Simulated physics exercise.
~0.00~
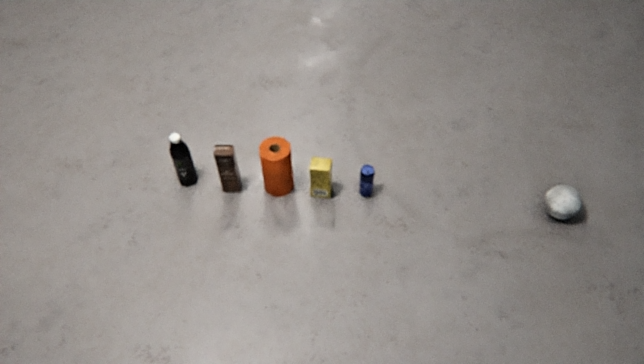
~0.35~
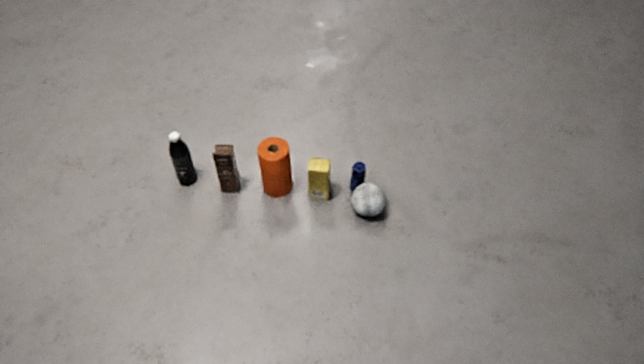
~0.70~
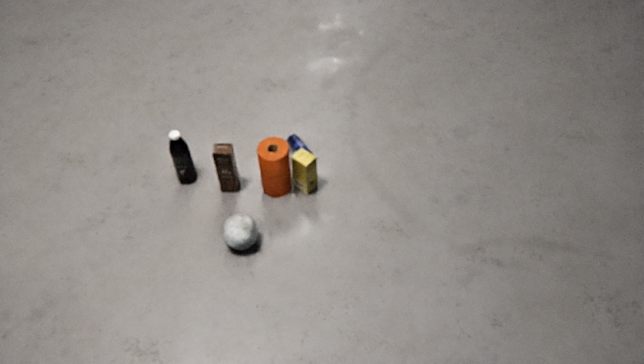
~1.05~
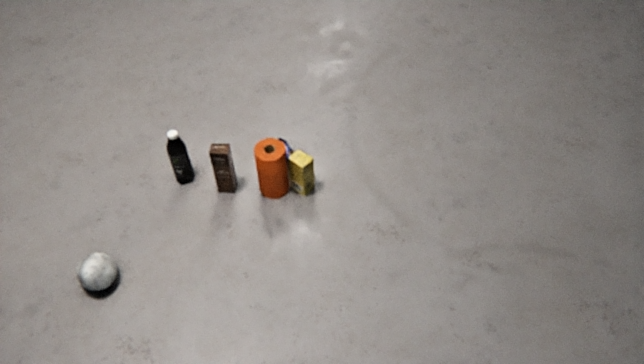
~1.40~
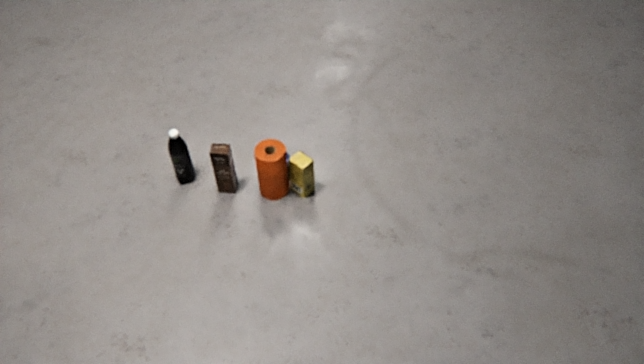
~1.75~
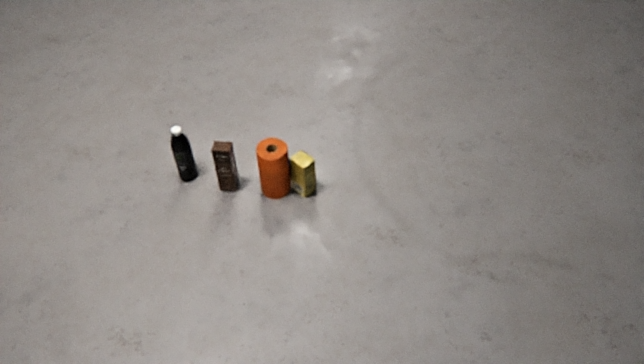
A white ball rolls left, knocks the blue can behind the others, and leaves view.
